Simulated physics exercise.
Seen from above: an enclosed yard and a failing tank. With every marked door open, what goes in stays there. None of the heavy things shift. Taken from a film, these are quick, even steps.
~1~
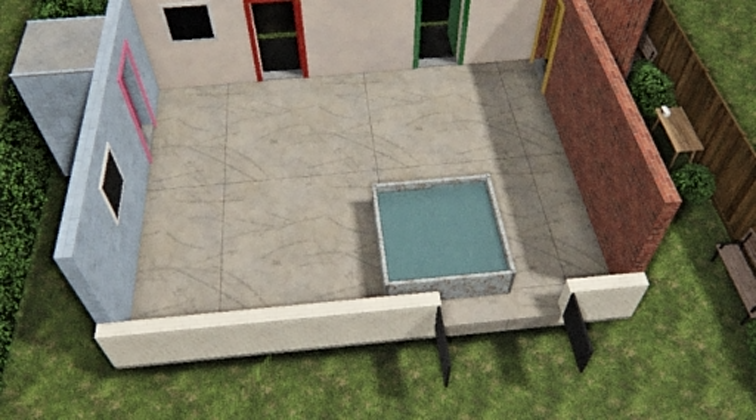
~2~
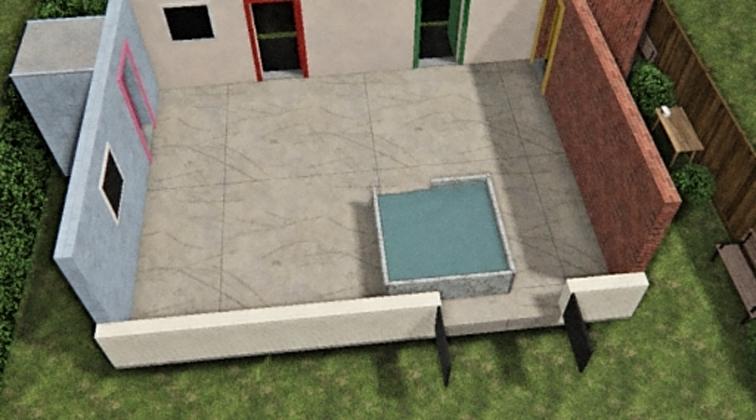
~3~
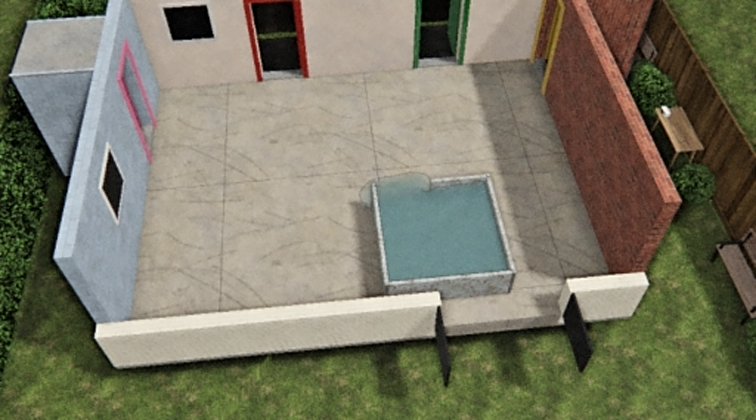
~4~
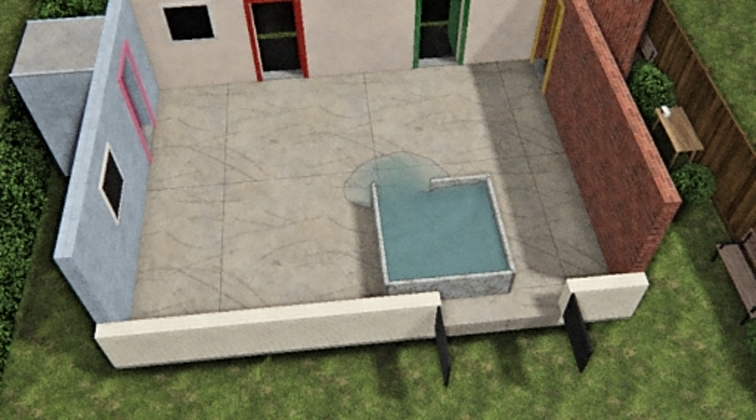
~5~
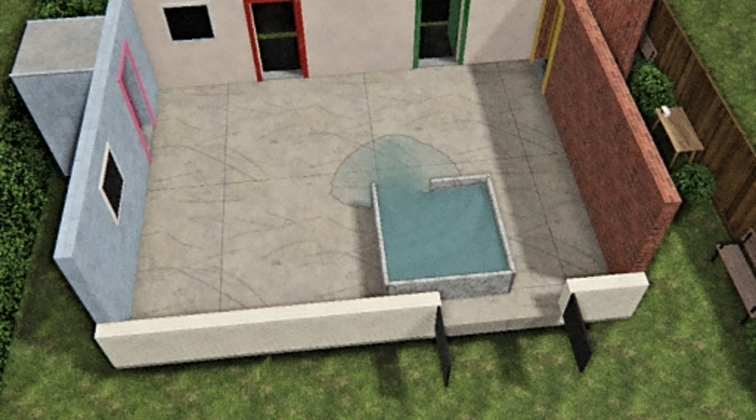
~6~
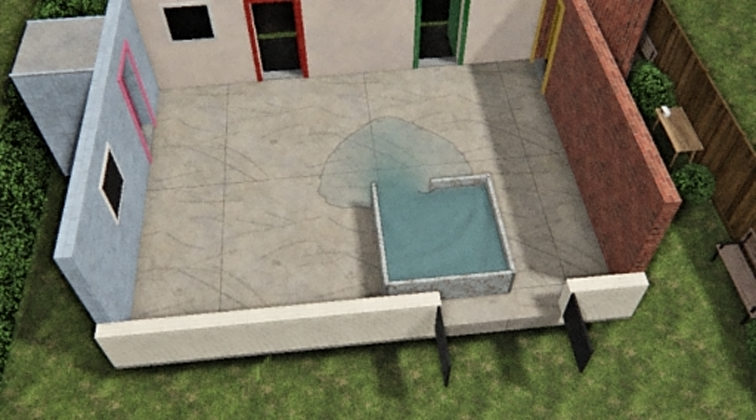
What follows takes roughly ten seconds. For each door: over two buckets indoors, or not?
As I see it, the red door is overrun past two buckets; the yellow door is not overrun past two buckets; the pink door is not overrun past two buckets; the green door is overrun past two buckets.
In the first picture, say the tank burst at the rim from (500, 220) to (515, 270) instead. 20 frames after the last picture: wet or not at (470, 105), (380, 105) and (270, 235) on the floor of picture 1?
Sequence: Wetted / spared / spared.
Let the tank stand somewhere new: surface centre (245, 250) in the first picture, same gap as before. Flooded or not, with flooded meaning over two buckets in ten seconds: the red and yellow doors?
Both checked - red door surpasses the limit, yellow door remains within limits.
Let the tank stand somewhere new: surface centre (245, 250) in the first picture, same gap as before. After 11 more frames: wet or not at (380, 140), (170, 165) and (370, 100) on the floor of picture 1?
Spot one is not touched, spot two is touched, spot three is not touched.
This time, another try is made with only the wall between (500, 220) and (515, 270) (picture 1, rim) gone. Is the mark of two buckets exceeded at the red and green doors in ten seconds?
Looks like the red door doesn't reach it but the green door tops the limit.
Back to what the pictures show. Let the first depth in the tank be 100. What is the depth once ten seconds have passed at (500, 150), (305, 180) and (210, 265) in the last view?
The depth comes out near 4, 2 and 6 per cent.
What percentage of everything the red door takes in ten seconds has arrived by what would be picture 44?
That comes out to 85 per cent by my count.
A moment on, water covers 25 % of the floor; the red door not reached, the yellow door not reached, the pink door not reached, the green door not reached.
Next, water covers 35 % of the floor; the red door under two buckets in, the yellow door not reached, the pink door not reached, the green door under two buckets in.
Then, water covers 40 % of the floor; the red door over two buckets in, the yellow door wet at the sill, nothing in, the pink door wet at the sill, nothing in, the green door over two buckets in.
Later, water covers 55 % of the floor; the red door far over two buckets in, the yellow door wet at the sill, nothing in, the pink door wet at the sill, nothing in, the green door far over two buckets in.
In the end, water covers 90 % of the floor; the red door far over two buckets in, the yellow door wet at the sill, nothing in, the pink door wet at the sill, nothing in, the green door far over two buckets in.
